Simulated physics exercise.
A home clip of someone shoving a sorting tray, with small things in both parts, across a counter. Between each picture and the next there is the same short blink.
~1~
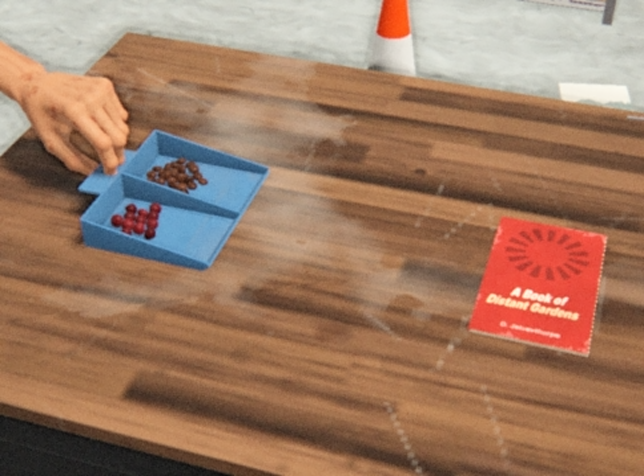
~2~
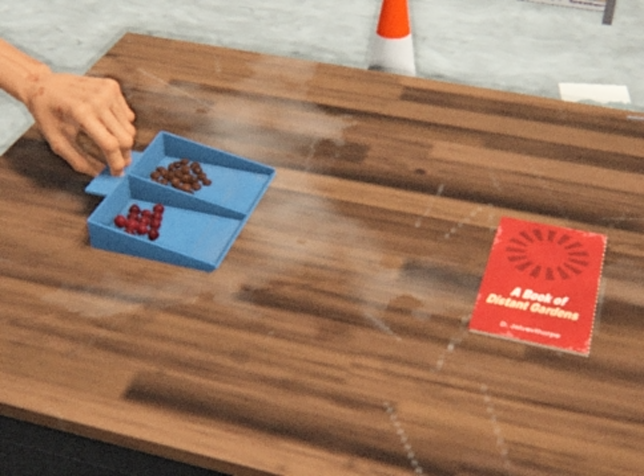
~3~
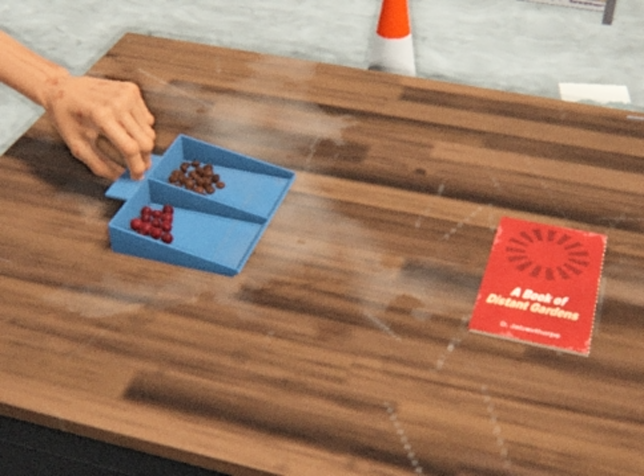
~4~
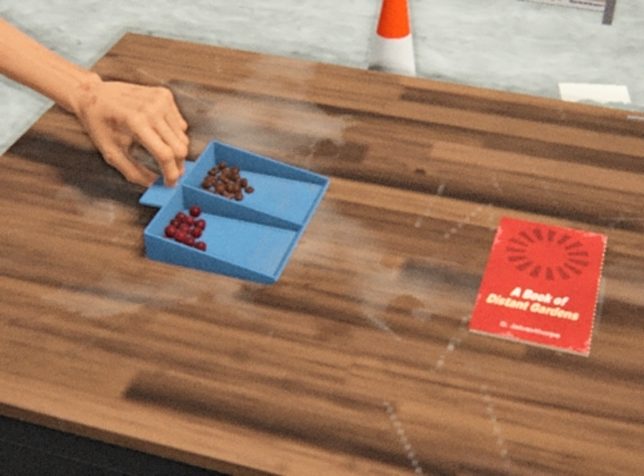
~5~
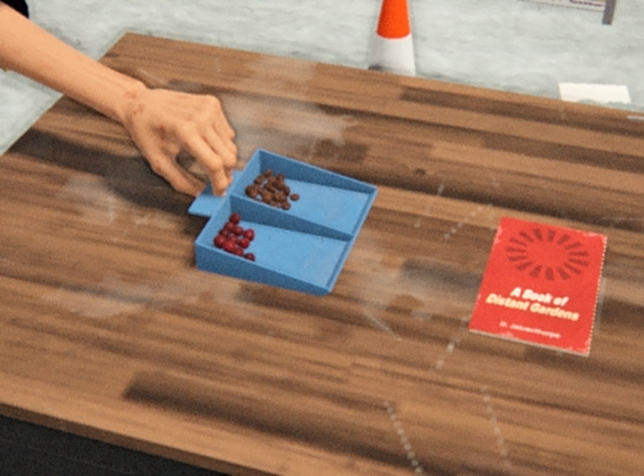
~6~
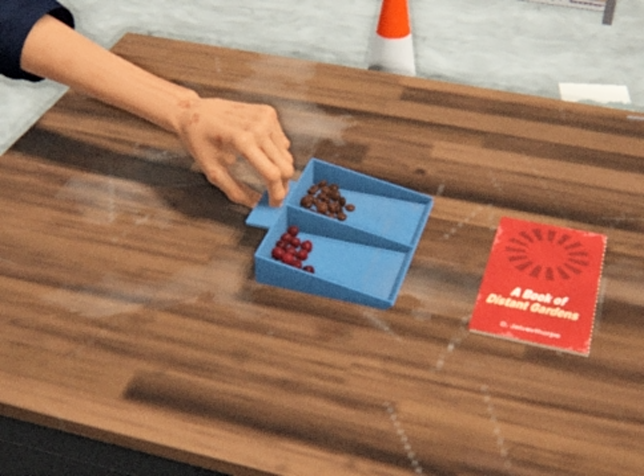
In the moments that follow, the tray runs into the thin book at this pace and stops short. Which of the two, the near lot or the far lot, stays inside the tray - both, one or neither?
As it turns out, the near lot loses some, the far lot loses some.
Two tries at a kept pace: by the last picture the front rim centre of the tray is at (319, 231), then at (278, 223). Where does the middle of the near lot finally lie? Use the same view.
Lab note: Final centre roughly (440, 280) at the first pace, roughly (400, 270) at the second.
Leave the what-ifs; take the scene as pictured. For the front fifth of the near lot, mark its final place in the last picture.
Pretty much at (545, 354), I'd say.
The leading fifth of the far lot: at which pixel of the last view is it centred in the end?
Roughly (551, 249), I'd say.
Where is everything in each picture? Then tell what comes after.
In the first frame, front rim at (241, 216), at rest; thin book at (535, 309); near lot at (141, 221), a few dried cherries; far lot at (174, 174), some flat chocolate drops.
In the second frame, front rim at (248, 217), hardly any of the way covered; far lot at (178, 175).
In the third frame, front rim at (269, 221), a small part of the way covered; near lot at (156, 224).
In the fourth frame, front rim at (304, 228), about a quarter of the way covered; far lot at (220, 187).
In the fifth frame, front rim at (355, 238), about half of the way covered; near lot at (233, 240).
In the sixth frame, front rim at (414, 250), about two thirds of the way covered; thin book at (535, 309); near lot at (290, 252); far lot at (321, 206).
Then, 0.04 s past the last view, tray still sliding, front rim near (455, 258); near lot all inside; far lot all inside.
Then, 0.18 s past the last view, tray stopped at the thin book; near lot a small part out of the tray; far lot a small part out of the tray.
Then, 0.39 s past the last view, tray stopped at the thin book; near lot about half out of the tray; far lot about a third out of the tray.
Finally, tray stopped at the thin book; near lot about half out of the tray; far lot about a third out of the tray.
